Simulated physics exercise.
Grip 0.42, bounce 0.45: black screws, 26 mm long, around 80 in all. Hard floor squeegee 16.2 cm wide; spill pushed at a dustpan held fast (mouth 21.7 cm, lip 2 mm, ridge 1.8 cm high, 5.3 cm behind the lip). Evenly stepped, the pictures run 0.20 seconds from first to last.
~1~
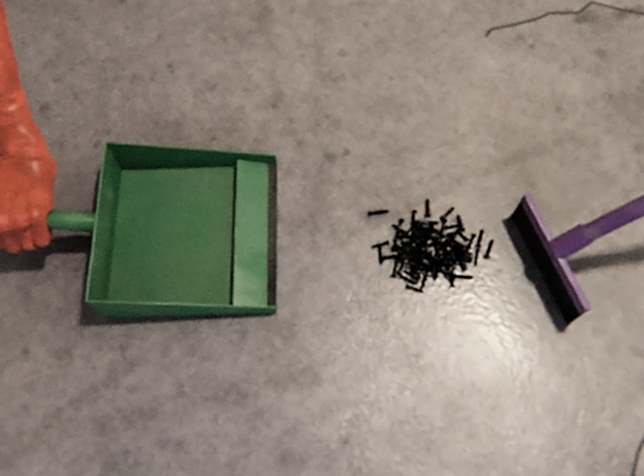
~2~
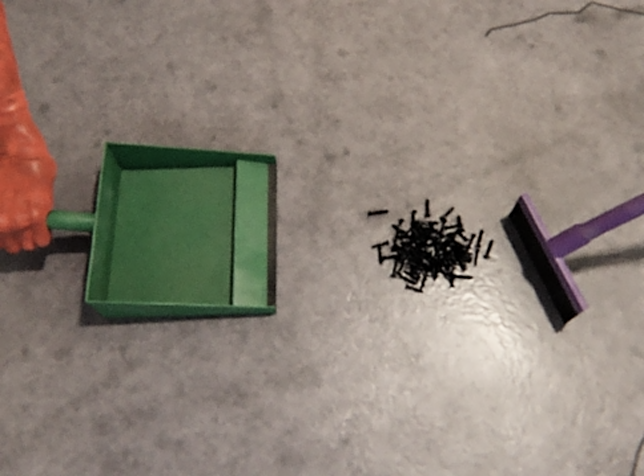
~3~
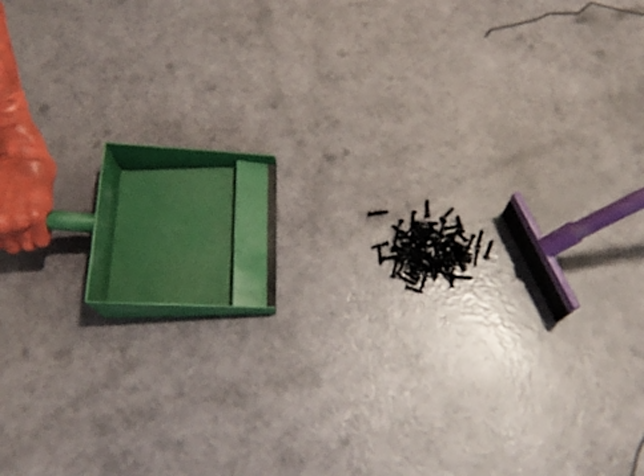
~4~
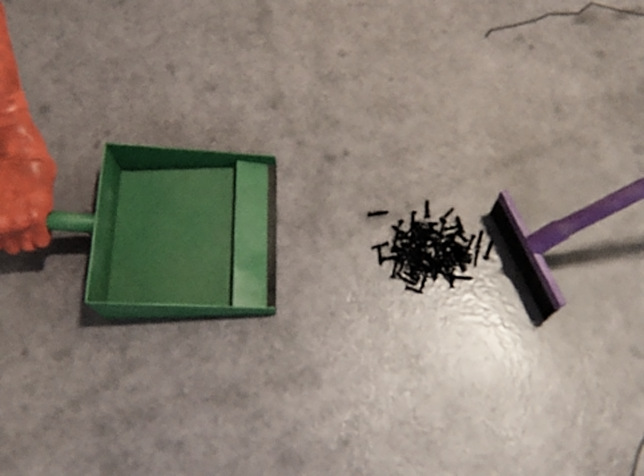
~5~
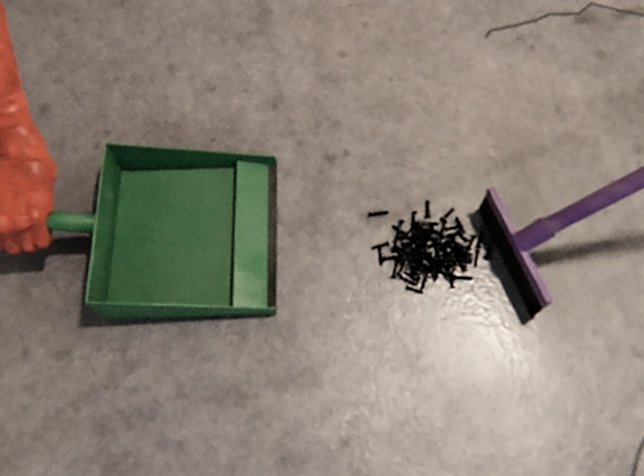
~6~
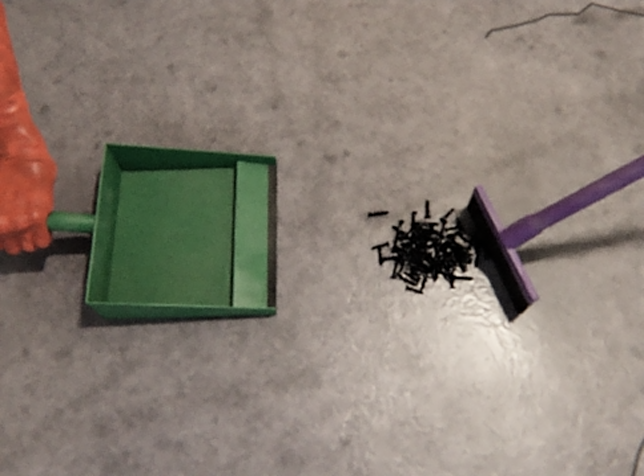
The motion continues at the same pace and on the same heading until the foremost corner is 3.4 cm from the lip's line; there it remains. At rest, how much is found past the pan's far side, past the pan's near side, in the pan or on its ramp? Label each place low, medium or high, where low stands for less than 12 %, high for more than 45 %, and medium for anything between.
Far side: Low. Near side: Low. Pan: Low.
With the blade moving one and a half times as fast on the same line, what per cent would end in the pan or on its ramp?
Then near 5 in a hundred.
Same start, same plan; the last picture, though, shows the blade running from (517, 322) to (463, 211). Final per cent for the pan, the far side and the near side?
Pan 10 % / far 0 % / near 25 %.
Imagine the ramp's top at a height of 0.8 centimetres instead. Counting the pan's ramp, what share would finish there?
It would be roughly 0 percent.
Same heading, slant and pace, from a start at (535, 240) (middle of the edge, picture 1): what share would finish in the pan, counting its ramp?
Estimate: Near 0 %.
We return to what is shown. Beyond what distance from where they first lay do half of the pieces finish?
Around 16 centimetres.
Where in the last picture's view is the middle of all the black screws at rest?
Somewhere near (308, 251) in the last picture.
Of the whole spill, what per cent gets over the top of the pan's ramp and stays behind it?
Roughly 0 percent.
Then, 0.27 s after the last picture, middle of the blade 18 cm from the lip; 0 % over the lip, far side 0 %, near side 0 %.
Then, 0.45 s after the last picture, middle of the blade 10 cm from the lip; 0 % over the lip, far side 0 %, near side 0 %.
Then, 0.76 s after the last picture, middle of the blade 6 cm from the lip; 0 % over the lip, far side 0 %, near side 5 %.
In the end, far side 0 %, near side 5 %, pan 0 %, in front of the lip or behind the blade 95 %.
